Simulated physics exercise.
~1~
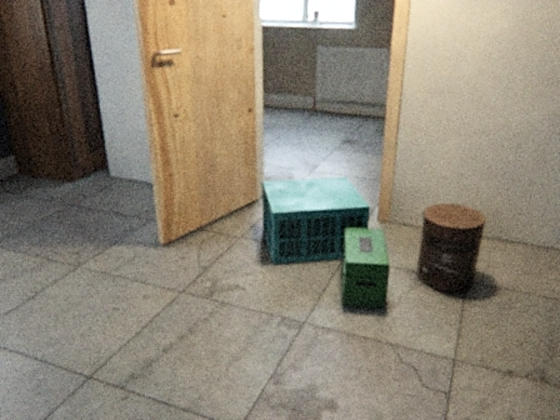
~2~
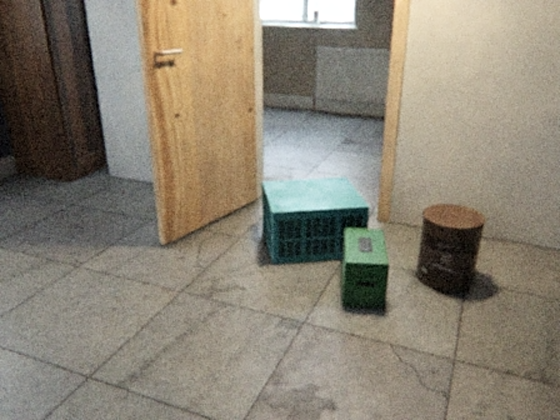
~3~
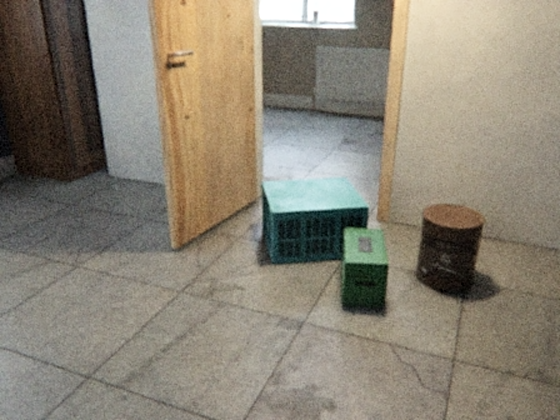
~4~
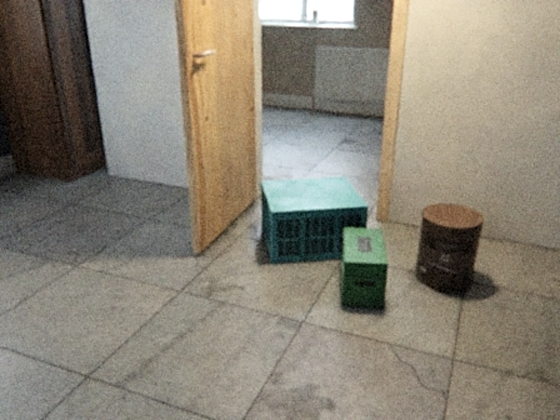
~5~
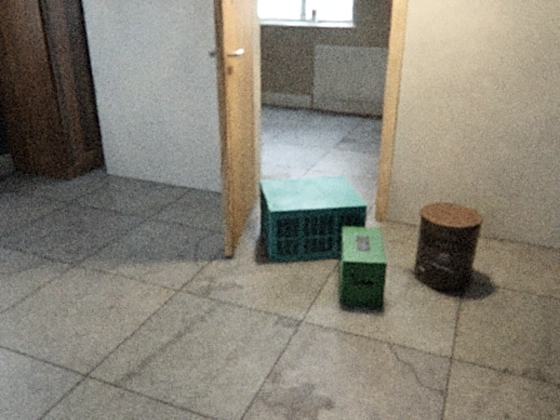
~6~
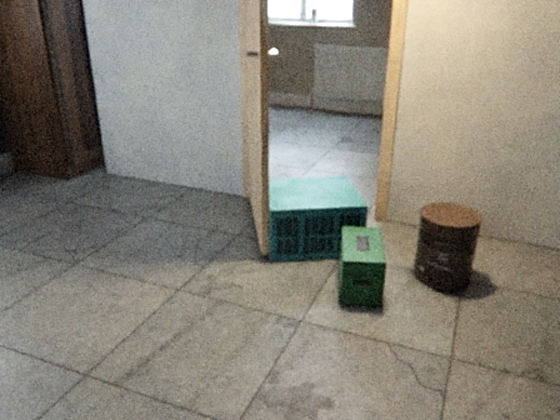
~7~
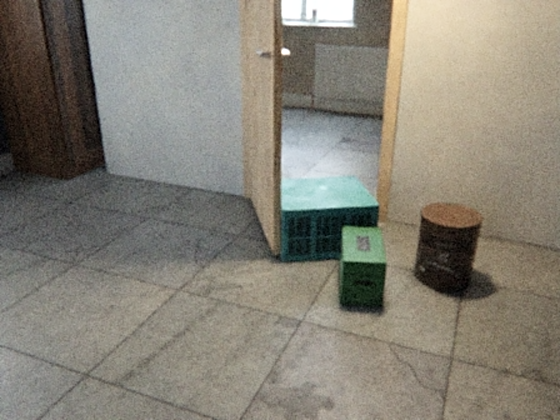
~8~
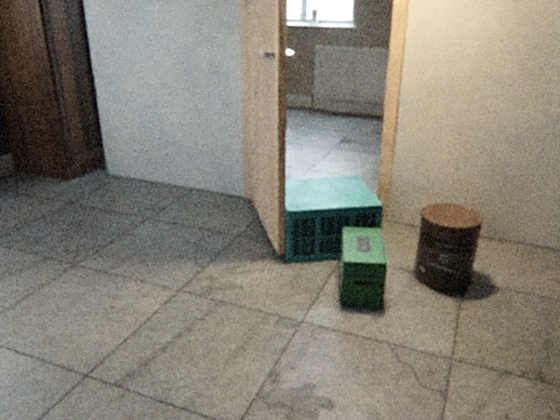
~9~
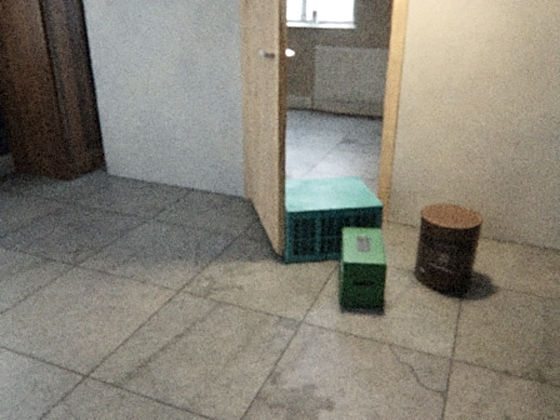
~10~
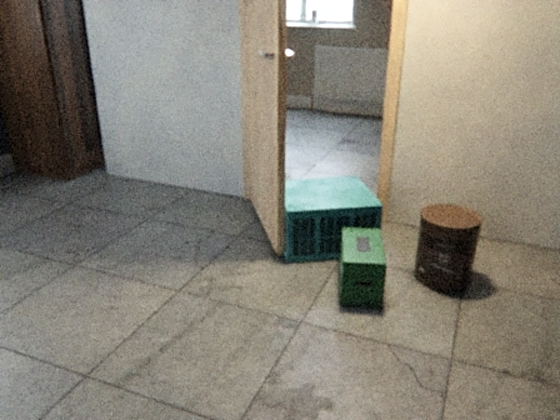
A wooden door stands wide open to the left of a doorway, seen from a slightly raised, gently swaying view across a grey tiled room, with a radiator and bright window beyond. A turquoise crate sits in the opening, a green box stands just in front of it, and a rusty brown drum is to the right. With nobody in sight, the door swings rightward toward closing until it reaches the crate. The crate shifts slightly right as the door continues a little farther. Then both come to rest, the door still partly open against the crate, the green box and drum unmoved.
